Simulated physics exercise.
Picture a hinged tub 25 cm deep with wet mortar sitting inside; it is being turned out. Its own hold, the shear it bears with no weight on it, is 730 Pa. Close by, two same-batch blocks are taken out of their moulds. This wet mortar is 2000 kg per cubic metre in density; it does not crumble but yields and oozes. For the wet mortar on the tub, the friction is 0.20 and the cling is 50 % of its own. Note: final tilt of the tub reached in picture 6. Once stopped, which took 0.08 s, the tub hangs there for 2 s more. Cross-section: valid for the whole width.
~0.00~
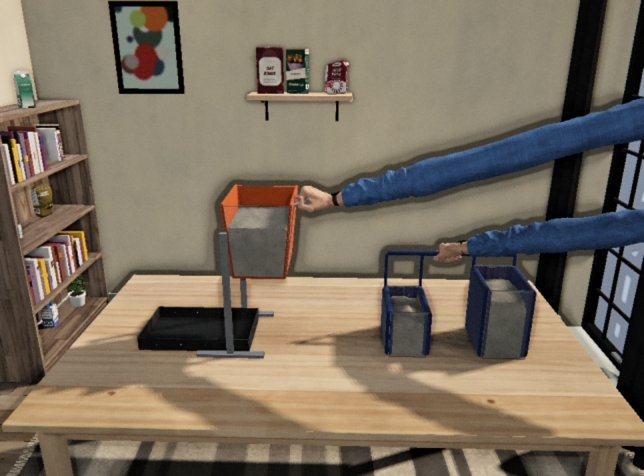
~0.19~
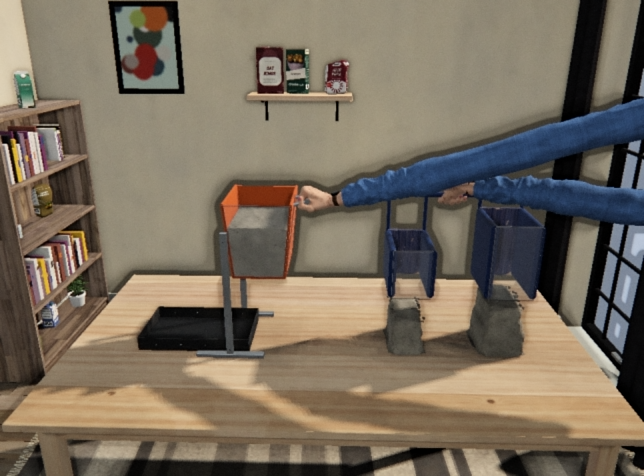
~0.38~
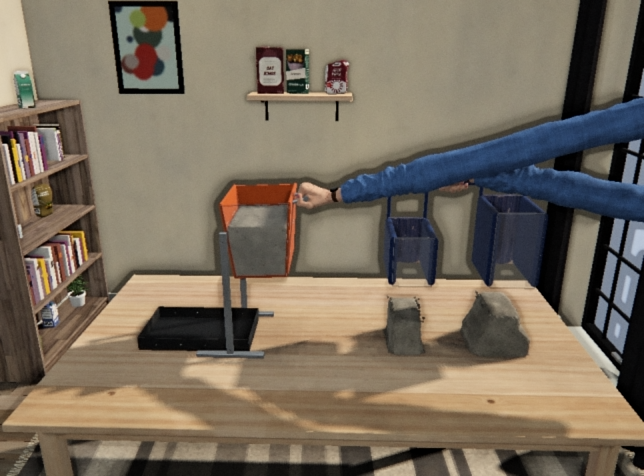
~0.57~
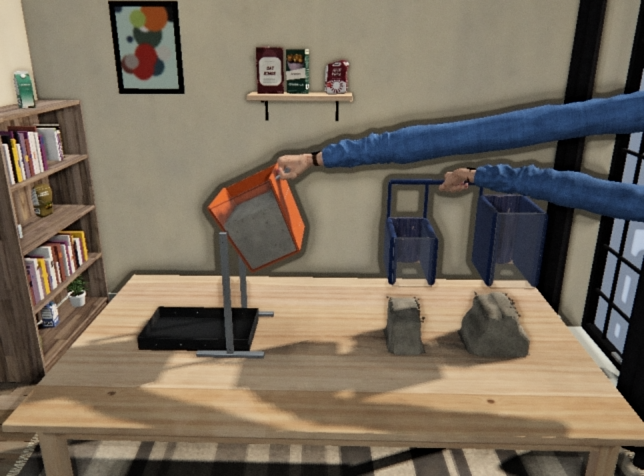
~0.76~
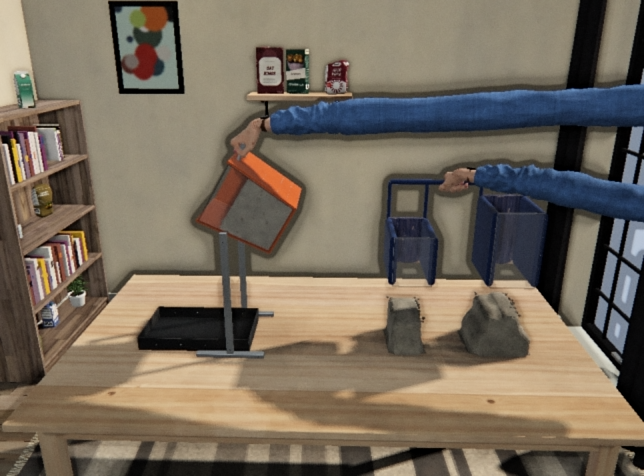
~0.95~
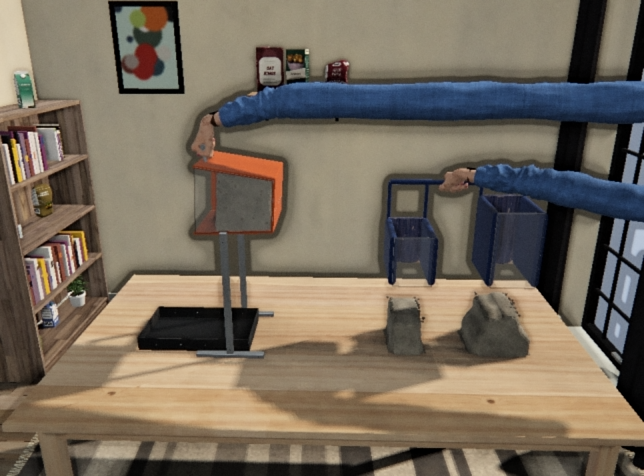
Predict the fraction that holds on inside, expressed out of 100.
Around 100 out of 100.
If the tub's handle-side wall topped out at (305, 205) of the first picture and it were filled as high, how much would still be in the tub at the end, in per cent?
I'd guess around 70 per cent remains.
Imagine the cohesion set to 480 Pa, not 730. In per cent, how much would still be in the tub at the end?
75 %.
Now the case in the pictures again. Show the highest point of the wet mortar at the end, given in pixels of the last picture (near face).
Highest point: Approx. (253, 186).
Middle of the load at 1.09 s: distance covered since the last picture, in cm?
2 cm.
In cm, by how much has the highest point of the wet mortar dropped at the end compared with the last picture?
Roughly 3 cm.
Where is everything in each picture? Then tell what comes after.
In the first frame, handle-side rim at (289, 206), tilt 0 degrees; crest of the wet mortar at (234, 227); block heights 14 cm, 22 cm (left to right).
In the second frame, handle-side rim at (289, 206), tilt 0 degrees; crest of the wet mortar at (234, 227); block heights 14 cm, 20 cm (left to right).
In the third frame, handle-side rim at (288, 203), tilt 2 degrees; crest of the wet mortar at (281, 226); block heights 14 cm, 17 cm (left to right).
In the fourth frame, handle-side rim at (268, 180), tilt 26 degrees; crest of the wet mortar at (277, 205); block heights 14 cm, 16 cm (left to right).
In the fifth frame, handle-side rim at (227, 164), tilt 60 degrees; crest of the wet mortar at (251, 182); block heights 14 cm, 16 cm (left to right).
In the sixth frame, handle-side rim at (194, 169), tilt 86 degrees; crest of the wet mortar at (220, 176); block heights 14 cm, 16 cm (left to right).
After 1.09 s, the tub is at 87 degrees and holds 100 %.
After 1.26 s, the tub is at 87 degrees and holds 100 %.
After 1.43 s, the tub is at 87 degrees and holds 100 %.
After 1.60 s, the tub is at 87 degrees and holds 100 %.
After 2.95 s, the tub is at 87 degrees and holds 100 %.
